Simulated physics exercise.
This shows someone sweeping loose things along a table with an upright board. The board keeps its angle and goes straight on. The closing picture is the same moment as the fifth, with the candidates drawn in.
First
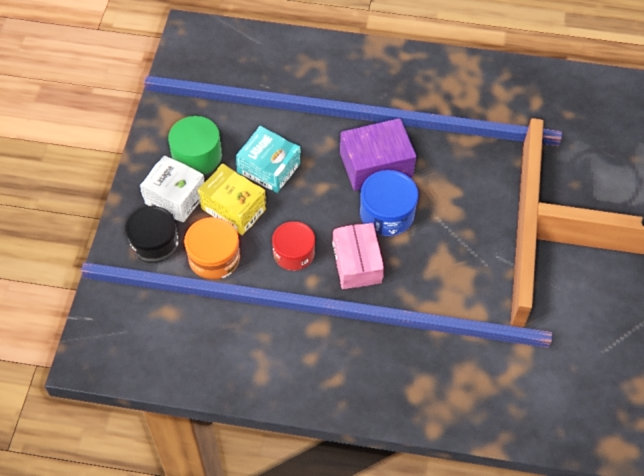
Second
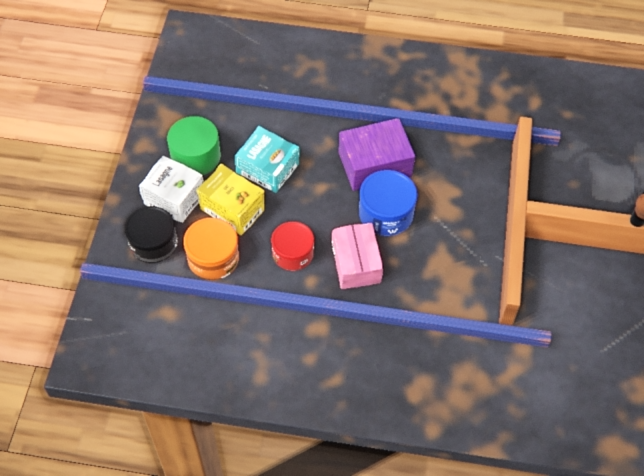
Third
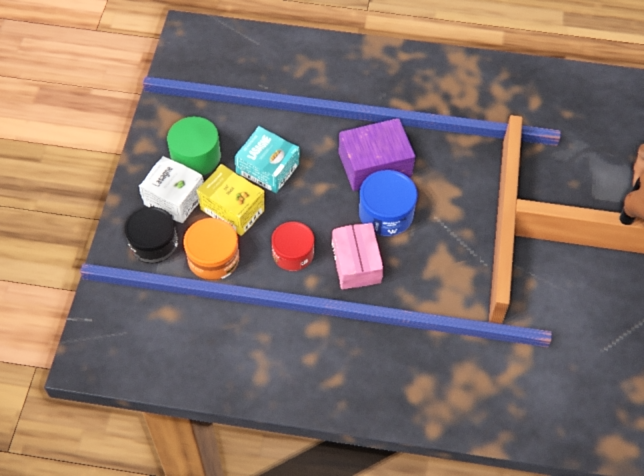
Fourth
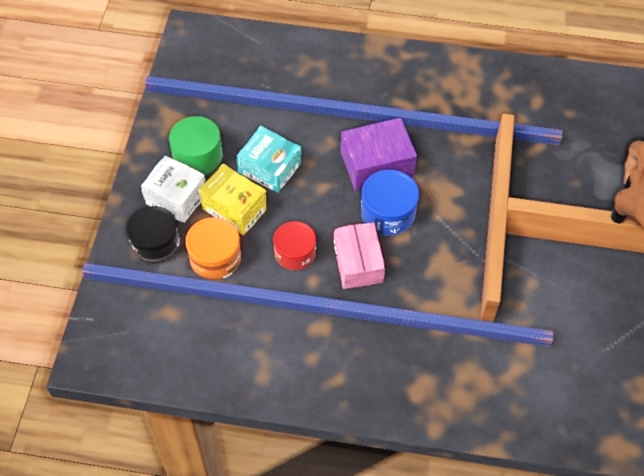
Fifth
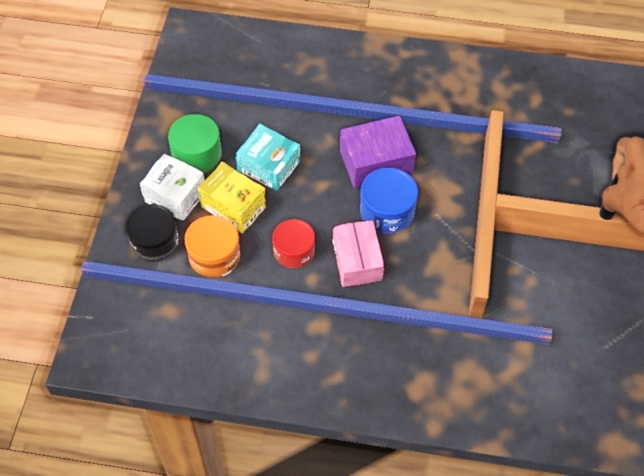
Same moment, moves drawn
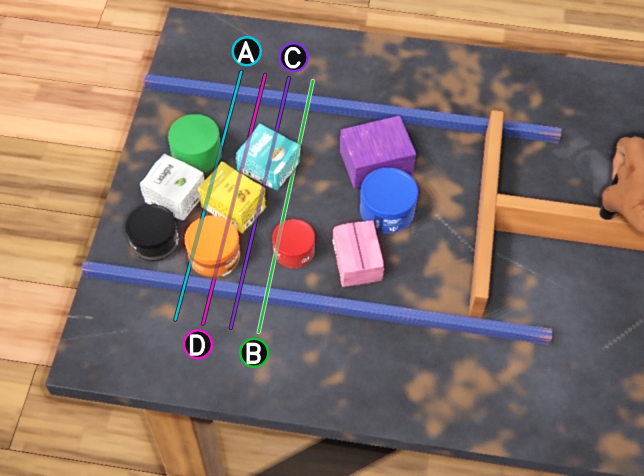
At the start, colourful jars and boxes sit between two blue rails on a dark, blotchy table, with an upright wooden board to their right. The board slides slowly a short way left as a brown shape comes into view at the right edge, while the jars and boxes stay put, untouched.
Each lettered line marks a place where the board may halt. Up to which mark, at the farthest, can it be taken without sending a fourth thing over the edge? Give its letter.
It can go as far as A.
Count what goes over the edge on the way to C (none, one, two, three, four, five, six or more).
By then, none.
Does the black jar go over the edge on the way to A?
Yes.
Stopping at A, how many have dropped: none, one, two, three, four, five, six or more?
Three.
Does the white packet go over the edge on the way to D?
By then, no.
On the copy, A at (211, 186); B at (288, 197); C at (262, 193); D at (236, 190).
On A. First, board (389, 185); purple block (352, 144); pink box (351, 251).
Then, board (289, 171); black jar (127, 226); green pot (156, 135).
Finally, board (213, 161); white packet over the edge; green pot over the edge; three fallen.
By contrast, B is within the limit but short; C is within the limit but short; D is within the limit but short.
